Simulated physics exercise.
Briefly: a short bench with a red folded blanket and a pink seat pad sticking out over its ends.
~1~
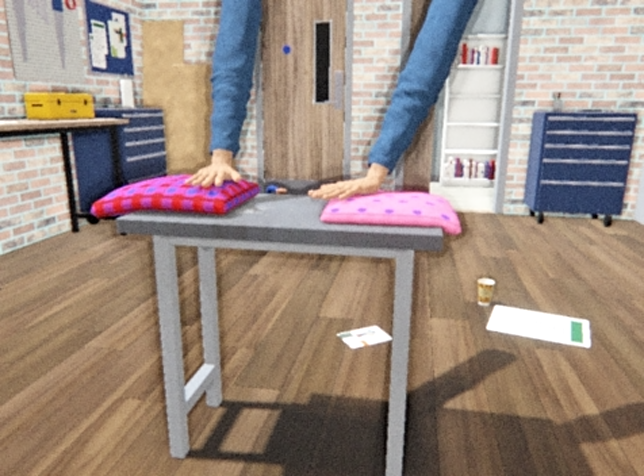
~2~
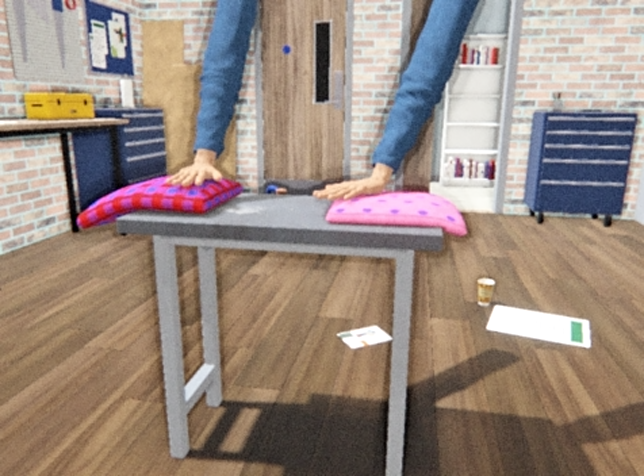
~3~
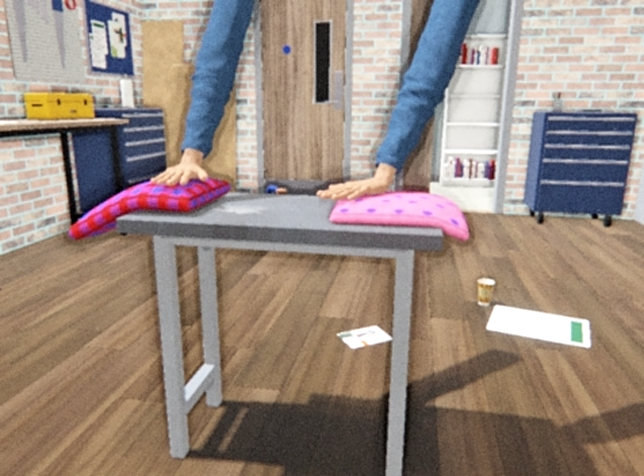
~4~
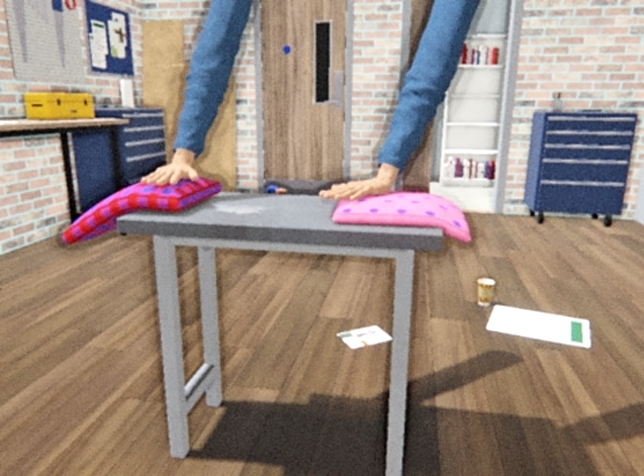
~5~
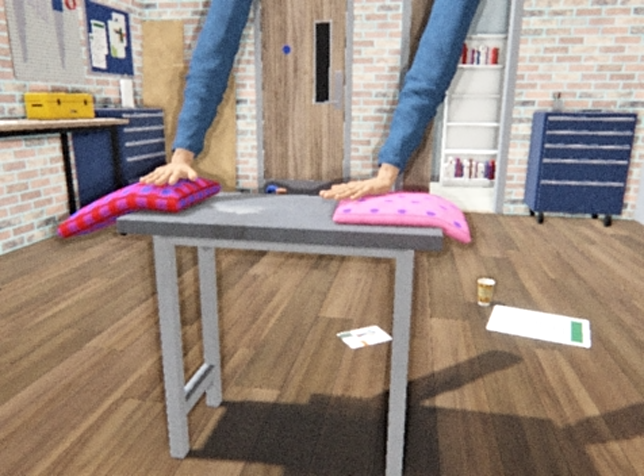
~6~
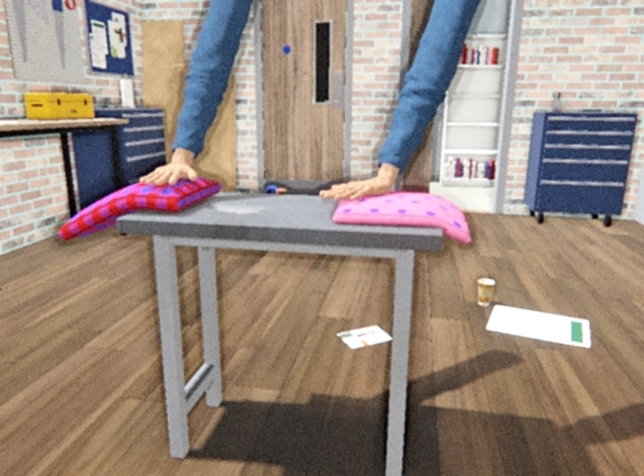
The clip opens on two hands pressing a red folded blanket and a pink seat pad on a short bench. The left hand pushes the blanket leftward until over half juts past the edge, drooping, while the right hand shifts the pad slightly rightward; then both stay nearly still.
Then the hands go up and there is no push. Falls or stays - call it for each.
Call: Red folded blanket falls; pink seat pad stays.
Then, 0.36 s after the last picture, folded blanket falling near (142, 229); seat pad lying still.
Then, 0.64 s after the last picture, folded blanket on the floor near (147, 383); seat pad lying still.
At rest, folded blanket on the floor near (125, 406); seat pad lying still. The red folded blanket goes down and the pink seat pad stays up there.
